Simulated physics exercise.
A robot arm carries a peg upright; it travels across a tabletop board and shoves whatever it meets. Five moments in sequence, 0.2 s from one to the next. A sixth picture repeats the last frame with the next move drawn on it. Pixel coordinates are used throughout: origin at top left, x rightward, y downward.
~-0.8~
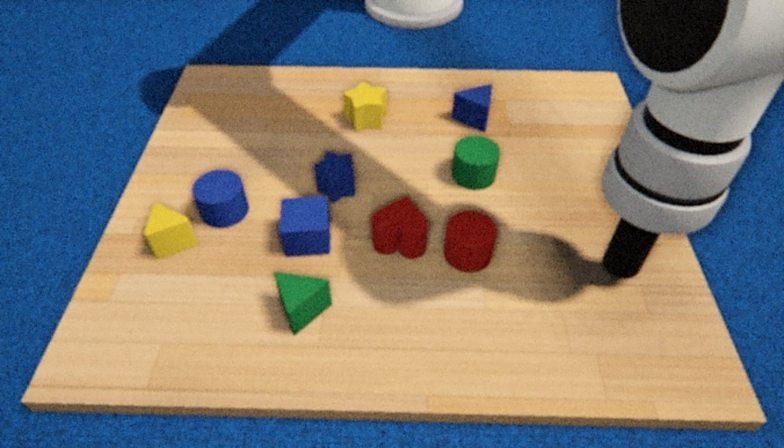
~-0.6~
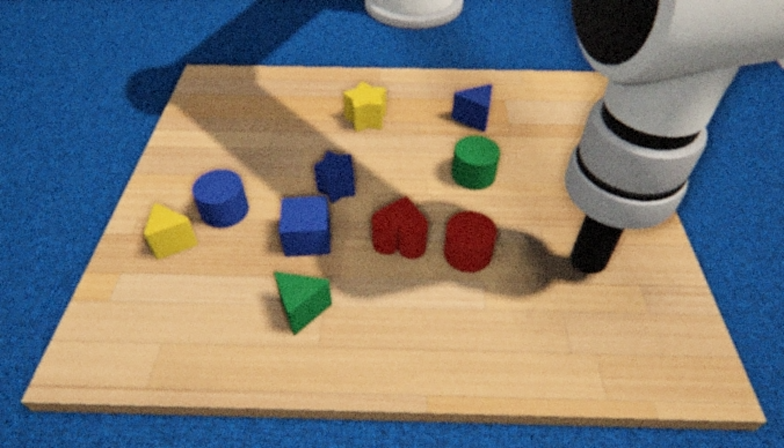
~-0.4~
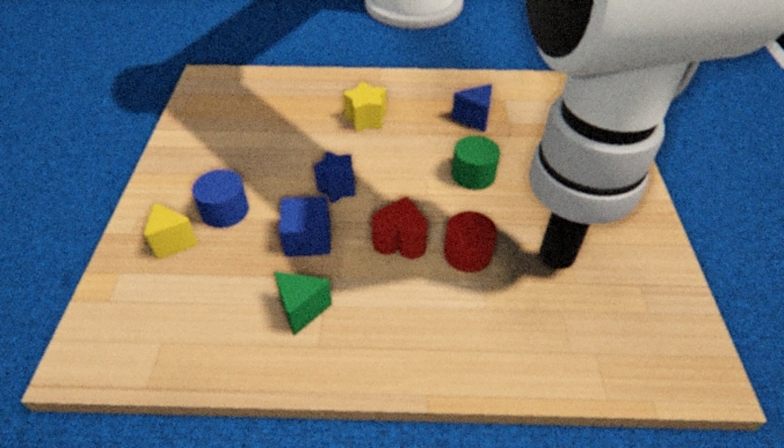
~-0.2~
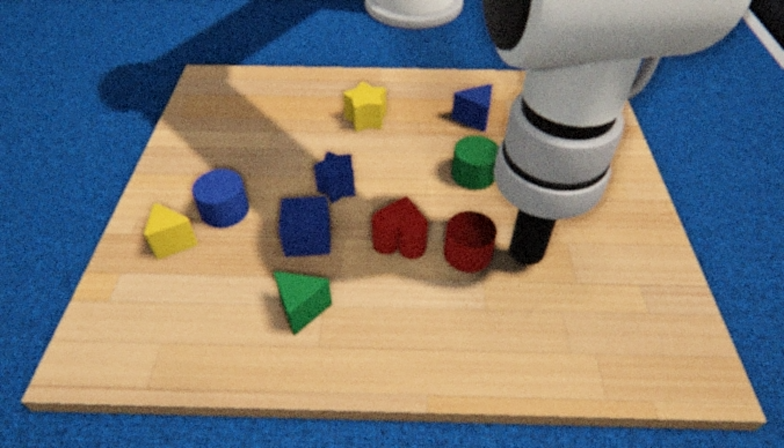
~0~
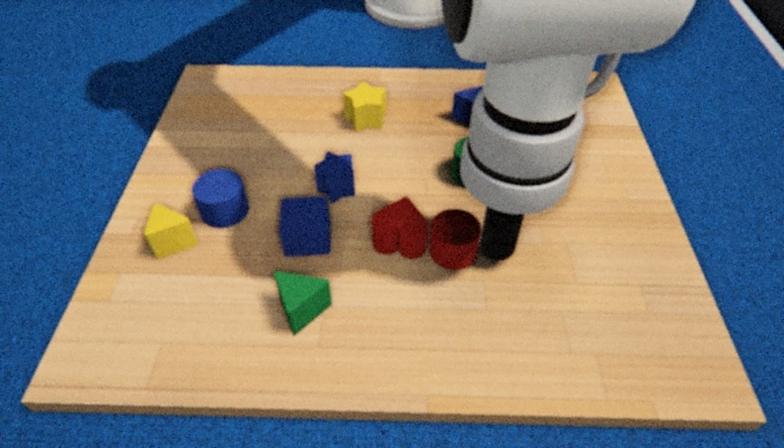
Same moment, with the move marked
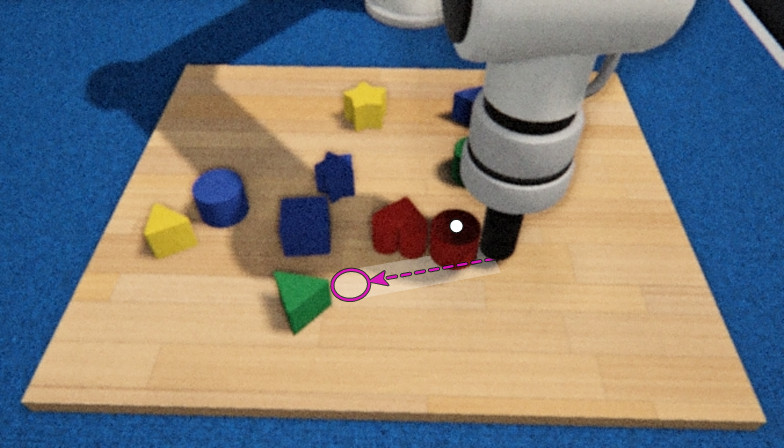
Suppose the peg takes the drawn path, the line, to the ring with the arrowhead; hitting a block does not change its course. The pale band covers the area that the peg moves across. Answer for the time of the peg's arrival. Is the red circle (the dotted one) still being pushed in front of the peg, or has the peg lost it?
The peg has lost it.
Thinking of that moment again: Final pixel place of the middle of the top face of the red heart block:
Its top middle is near (341, 193).
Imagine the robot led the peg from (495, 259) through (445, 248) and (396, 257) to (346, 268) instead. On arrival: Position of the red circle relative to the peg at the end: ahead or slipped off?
When the path ends, it will sit ahead of the peg.
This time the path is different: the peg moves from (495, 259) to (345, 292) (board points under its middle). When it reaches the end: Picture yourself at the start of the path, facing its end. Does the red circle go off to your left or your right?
The red circle goes right.
The line goes from (495, 259) directly to (351, 285); the dot is on the red circle.
The first path, step by step. One third of the way, peg at (447, 257); red heart block at (365, 208), turned 30° clockwise; red circle at (407, 230).
Two thirds of the way, peg at (399, 266); blue square piece at (299, 212); red heart block at (344, 200), turned 80° clockwise; red circle at (361, 233).
At the end, peg at (350, 275); green three-sided block unmoved; blue square piece at (285, 206), turned 15° anticlockwise; red heart block at (341, 193), turned 95° clockwise; red circle at (329, 230).
